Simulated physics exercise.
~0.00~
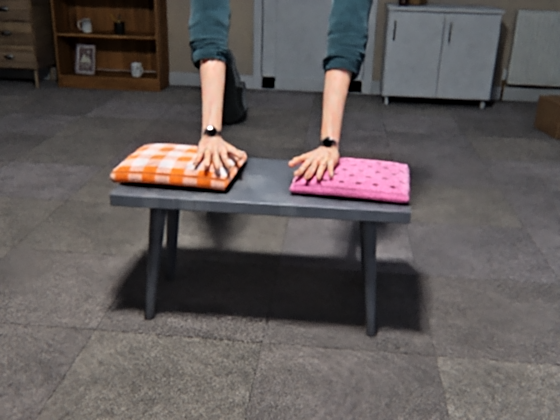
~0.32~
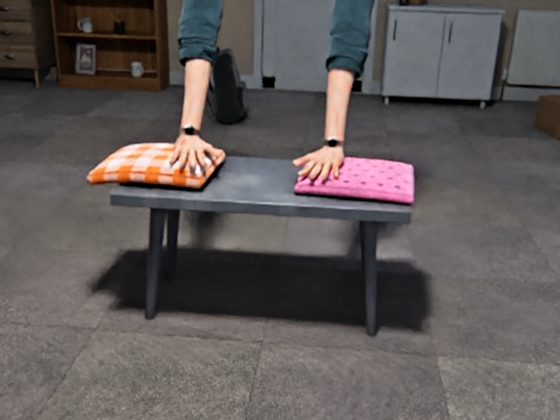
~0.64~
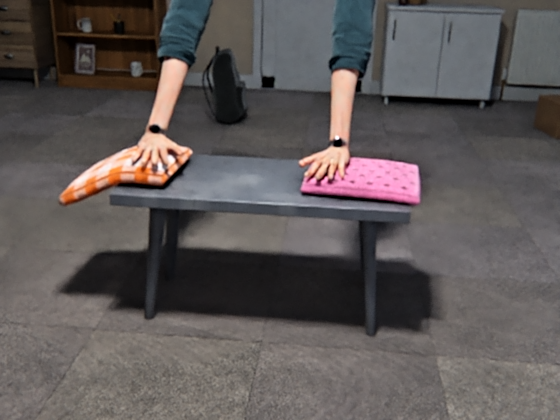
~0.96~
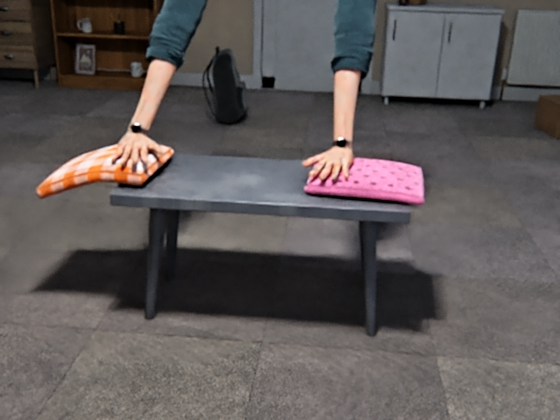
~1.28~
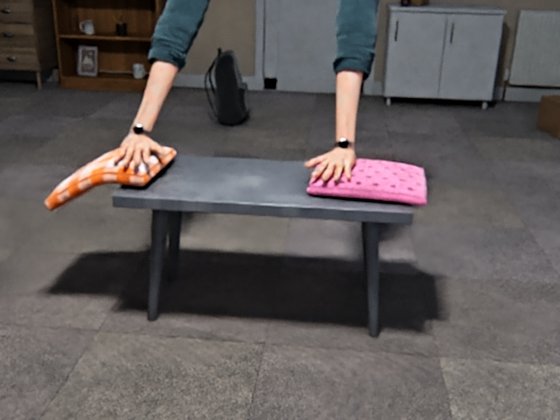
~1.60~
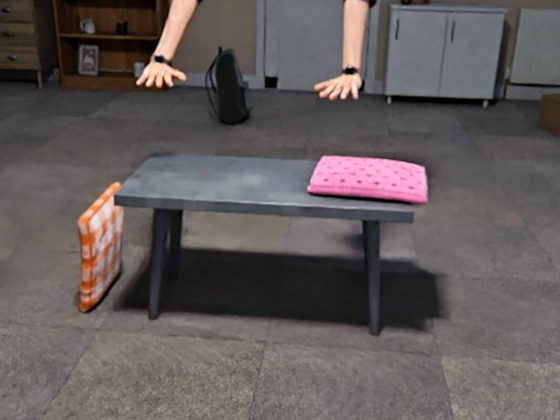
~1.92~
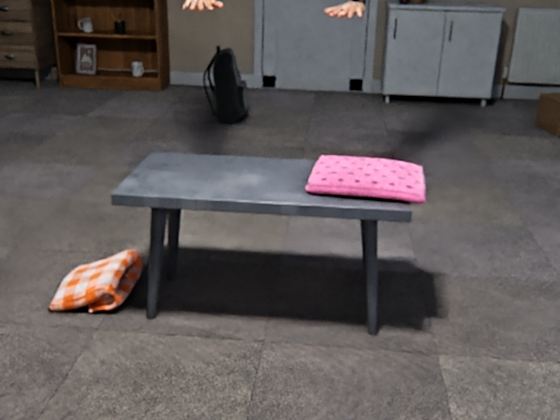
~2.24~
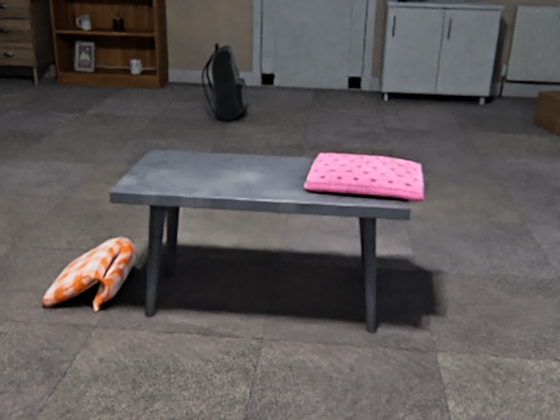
An orange-and-white checked folded blanket and a pink dotted seat pad rest at opposite ends of a dark grey bench, seen from the front in a grey-floored room with shelves, cabinets and a dark bag behind. Two hands in dark green sleeves press on them and slide them apart, the blanket moving well over the left end and drooping while the pad shifts slightly right. The hands then lift and draw back out of view. The blanket tips off the end and drops, slumping onto the floor by the left legs. The pink pad stays on the bench.
